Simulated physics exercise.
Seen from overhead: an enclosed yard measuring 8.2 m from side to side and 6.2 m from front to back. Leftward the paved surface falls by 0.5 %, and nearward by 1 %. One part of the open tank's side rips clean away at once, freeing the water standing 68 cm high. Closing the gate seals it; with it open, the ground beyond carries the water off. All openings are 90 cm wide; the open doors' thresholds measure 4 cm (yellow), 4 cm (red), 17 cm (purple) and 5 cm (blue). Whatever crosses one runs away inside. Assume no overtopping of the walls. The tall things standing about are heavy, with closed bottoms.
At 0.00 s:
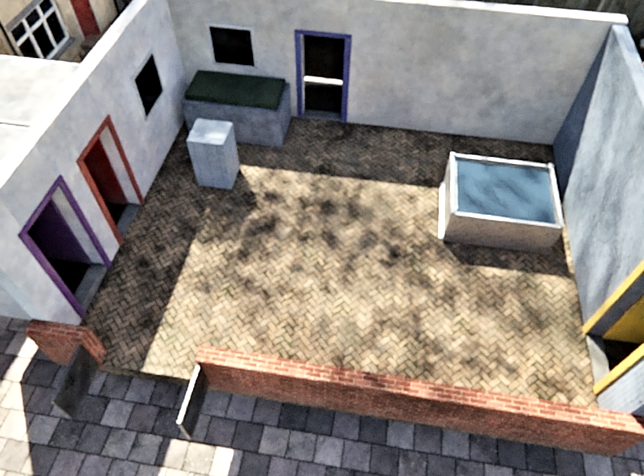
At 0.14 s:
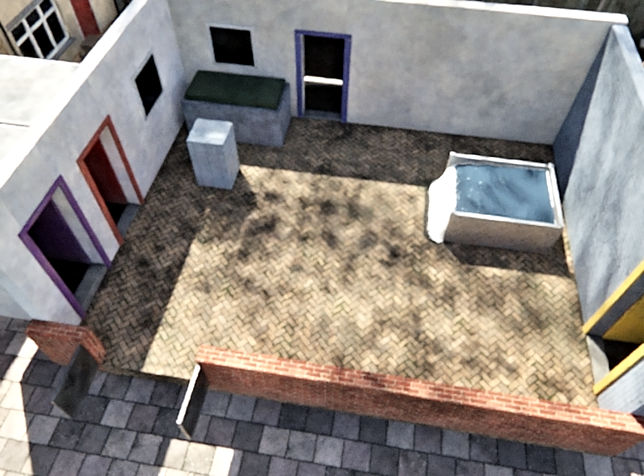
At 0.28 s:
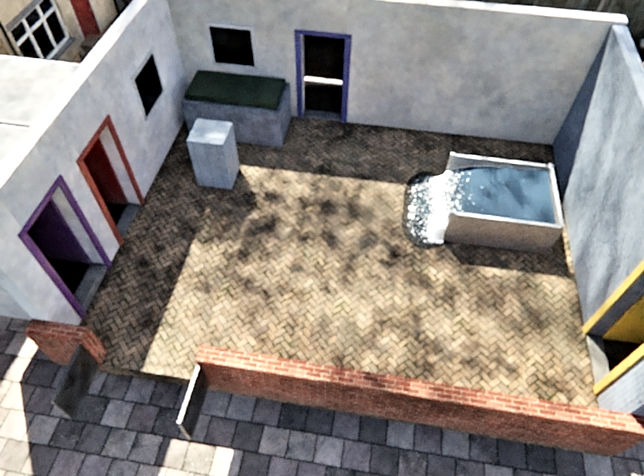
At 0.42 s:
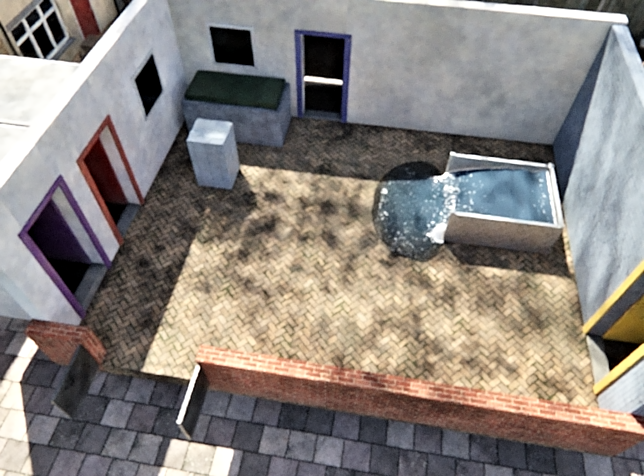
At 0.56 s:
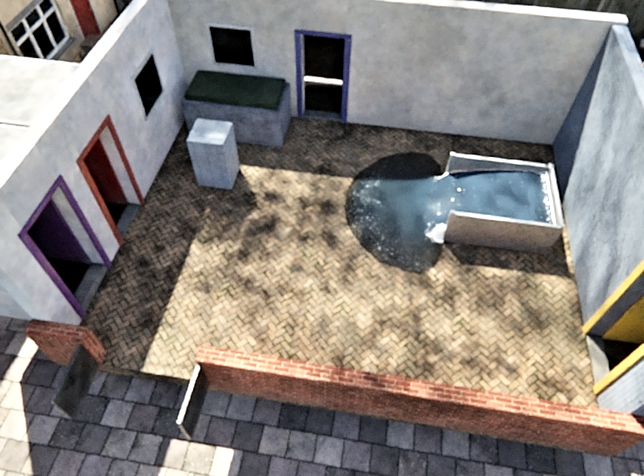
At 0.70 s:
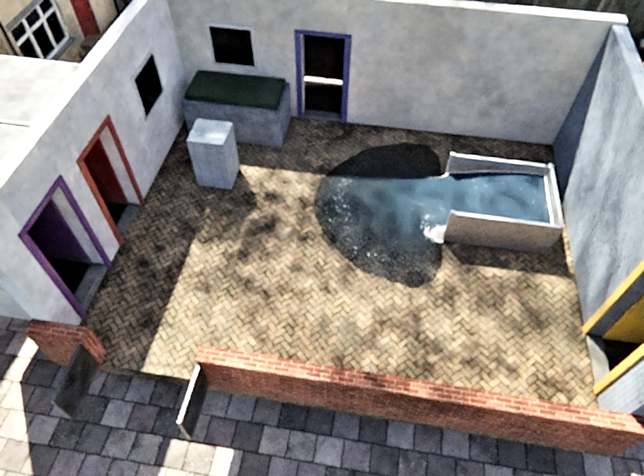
Water bursts from the open left side of a pale, blue-filled tank at the right of a walled, brick-paved yard, seen from high above by a still camera. Purple and red-edged doorways line the left wall, near a pale block and a green-topped box, with a low red brick wall in front. The water gushes out foaming, then spreads leftward in a widening, rounded dark pool.
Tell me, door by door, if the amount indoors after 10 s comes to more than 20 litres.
Result: The yellow door lets in a smaller amount than the limit; the red door lets in a larger amount than the limit; the purple door lets in a smaller amount than the limit; the blue door lets in a larger amount than the limit.
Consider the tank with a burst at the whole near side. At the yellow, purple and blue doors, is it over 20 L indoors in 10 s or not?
Then yellow would come out on the high side, purple on the low side and blue on the low side.
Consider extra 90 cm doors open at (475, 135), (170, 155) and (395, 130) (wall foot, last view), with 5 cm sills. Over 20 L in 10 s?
Door 1: Lower; door 2: Higher; door 3: Lower.
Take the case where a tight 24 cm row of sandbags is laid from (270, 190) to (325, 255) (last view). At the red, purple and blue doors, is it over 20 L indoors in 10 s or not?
With that change: Red stays within, purple stays within, blue exceeds it.
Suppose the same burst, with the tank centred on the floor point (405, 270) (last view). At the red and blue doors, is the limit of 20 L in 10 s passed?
Well, red ends up beyond the mark and blue ends up inside the mark.
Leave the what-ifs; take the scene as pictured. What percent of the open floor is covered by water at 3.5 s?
Wet share: Near 60 percent.
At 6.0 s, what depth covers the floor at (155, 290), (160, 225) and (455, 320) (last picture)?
Close to 8, 5 and 0 centimetres.
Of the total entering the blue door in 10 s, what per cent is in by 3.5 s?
By then it's near 65% of the total.
After 1.4 s water covers 35 % of the floor and is deepest (26 cm) near (436, 220); yellow door not reached, red door not reached, purple door not reached, blue door not reached.
After 2.2 s water covers 50 % of the floor and is deepest (28 cm) near (296, 124); yellow door not reached, red door 7 cm at the sill, 1 L in, purple door not reached, blue door 9 cm at the sill, 1 L in.
After 3.5 s water covers 60 % of the floor and is deepest (30 cm) near (70, 344); yellow door not reached, red door 12 cm at the sill, 83 L in, purple door 13 cm at the sill, 0 L in, blue door 11 cm at the sill, 34 L in.
After 6.0 s water covers 60 % of the floor and is deepest (18 cm) near (70, 344); yellow door not reached, red door 5 cm at the sill, 128 L in, purple door 9 cm at the sill, 0 L in, blue door 3 cm at the sill, 53 L in.
After 10.0 s water covers 65 % of the floor and is deepest (8 cm) near (211, 367); yellow door not reached, red door 6 cm at the sill, 137 L in, purple door 7 cm at the sill, 0 L in, blue door 1 cm at the sill, 53 L in.
